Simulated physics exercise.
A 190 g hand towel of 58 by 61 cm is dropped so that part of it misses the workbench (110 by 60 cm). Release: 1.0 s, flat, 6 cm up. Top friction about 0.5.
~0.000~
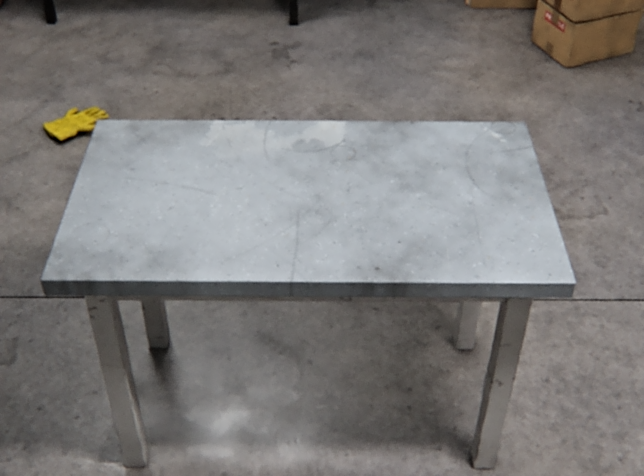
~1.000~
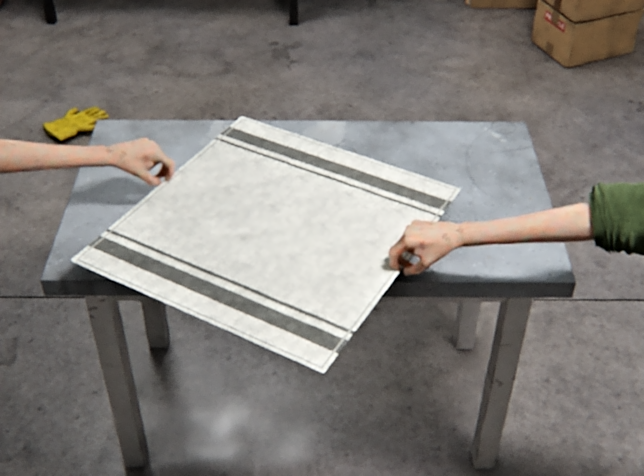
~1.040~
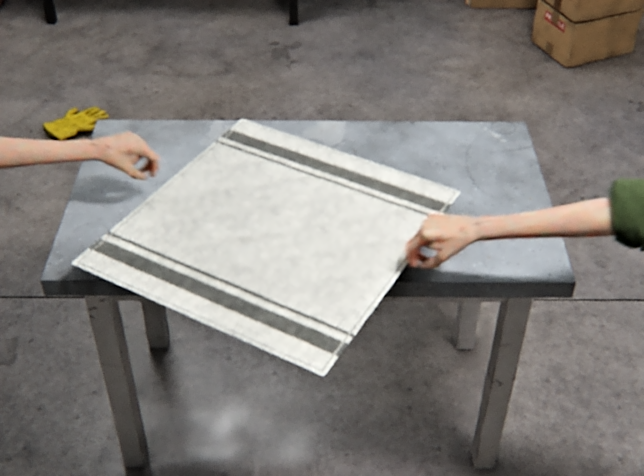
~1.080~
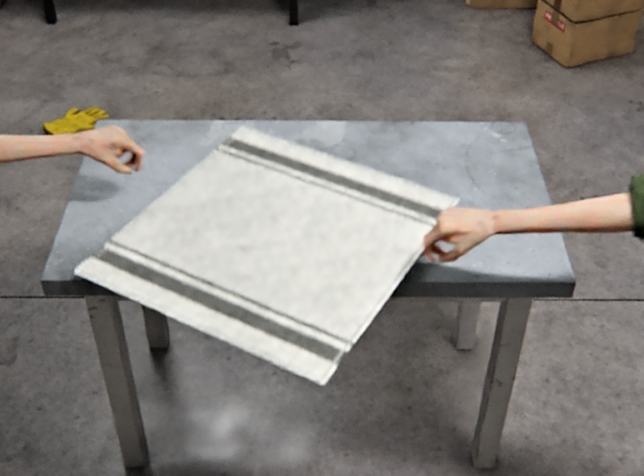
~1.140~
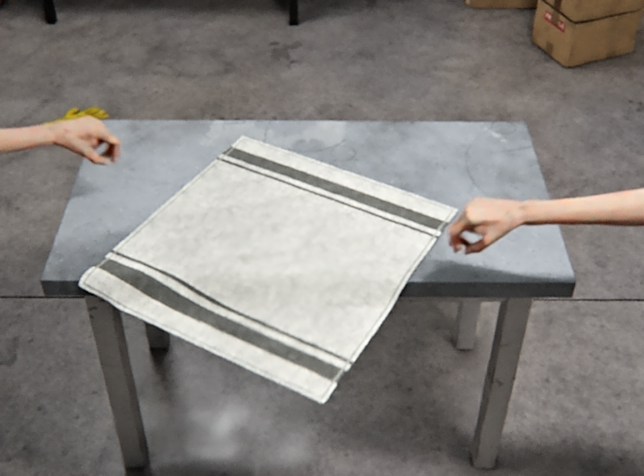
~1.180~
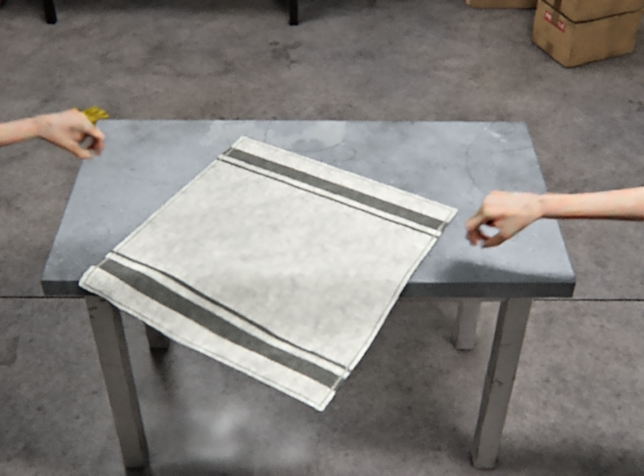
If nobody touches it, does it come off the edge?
Safe.
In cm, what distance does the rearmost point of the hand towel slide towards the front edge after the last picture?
Forward slip after last picture: Approx. 1 cm.
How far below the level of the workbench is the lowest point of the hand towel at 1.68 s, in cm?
30 cm, approximately.
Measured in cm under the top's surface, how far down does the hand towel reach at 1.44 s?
Roughly 14 centimetres below the top.
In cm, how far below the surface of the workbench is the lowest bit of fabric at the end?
30 cm or so.
At 1.4 s, 70 % of the hand towel is still over the top.
At 1.7 s, 70 % of the hand towel is still over the top.
At 1.9 s, 70 % of the hand towel is still over the top.
At 2.2 s, 70 % of the hand towel is still over the top.
At 4.4 s, 70 % of the hand towel is still over the top.
